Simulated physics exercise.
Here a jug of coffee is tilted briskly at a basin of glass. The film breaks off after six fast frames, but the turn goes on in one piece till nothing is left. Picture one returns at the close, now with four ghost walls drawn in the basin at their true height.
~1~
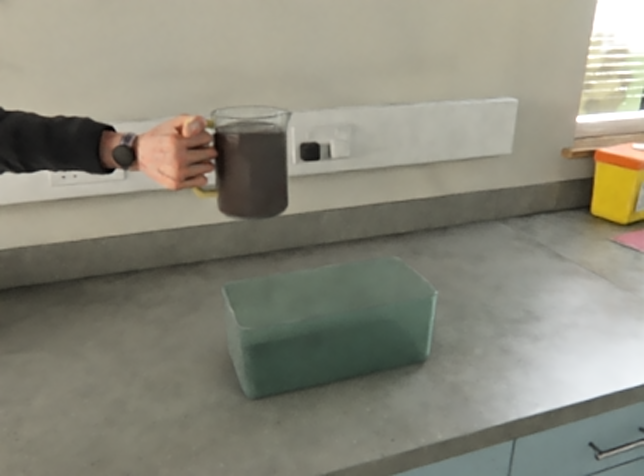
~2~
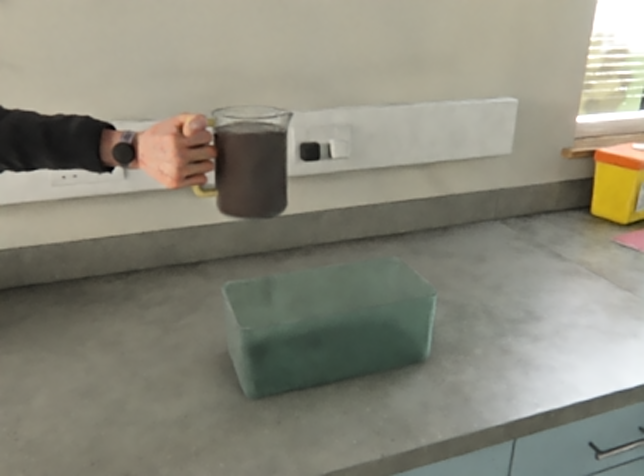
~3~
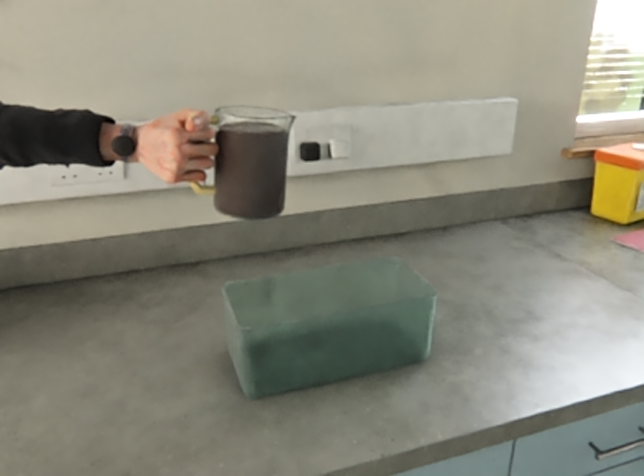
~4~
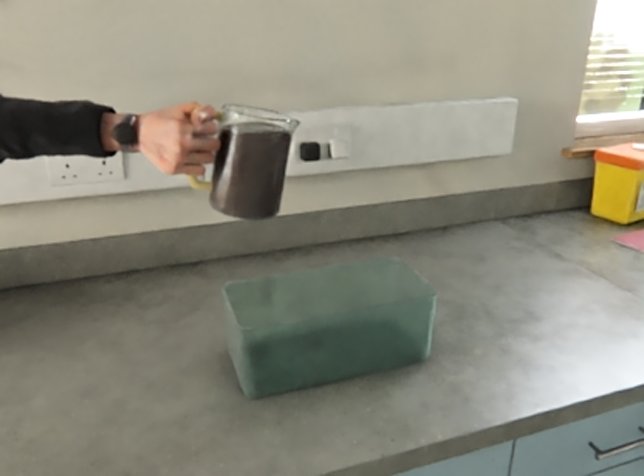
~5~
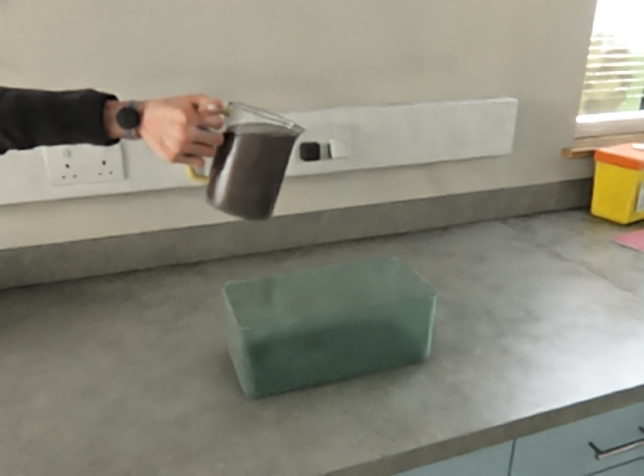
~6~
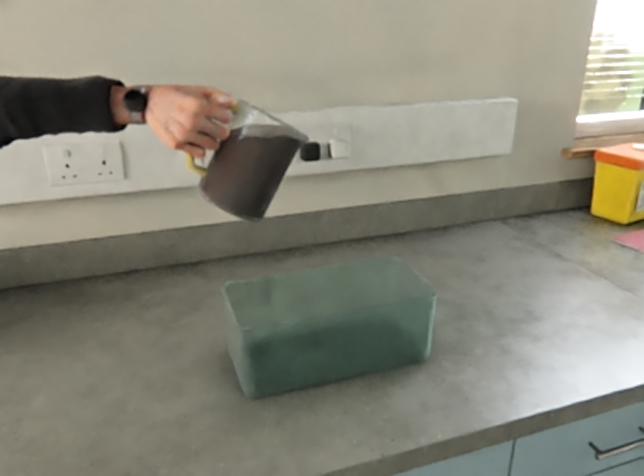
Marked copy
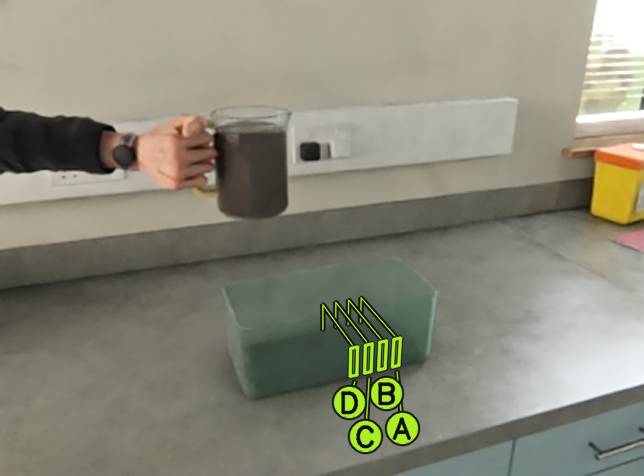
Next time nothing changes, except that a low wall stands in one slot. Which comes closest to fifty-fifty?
Use place B.
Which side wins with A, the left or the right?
The left side.
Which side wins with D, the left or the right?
The right one.
On the marked copy, A at (397, 371); B at (383, 374); C at (369, 377); D at (354, 381).
Choosing A, about 86 % ends left of the wall and 8 % right of it; 6 % is lost outside.
Choosing B, about 45 % ends left of the wall and 52 % right of it; 3 % is lost outside.
Choosing C, about 10 % ends left of the wall and 89 % right of it.
Choosing D, about 5 % ends left of the wall and 92 % right of it; 3 % is lost outside.
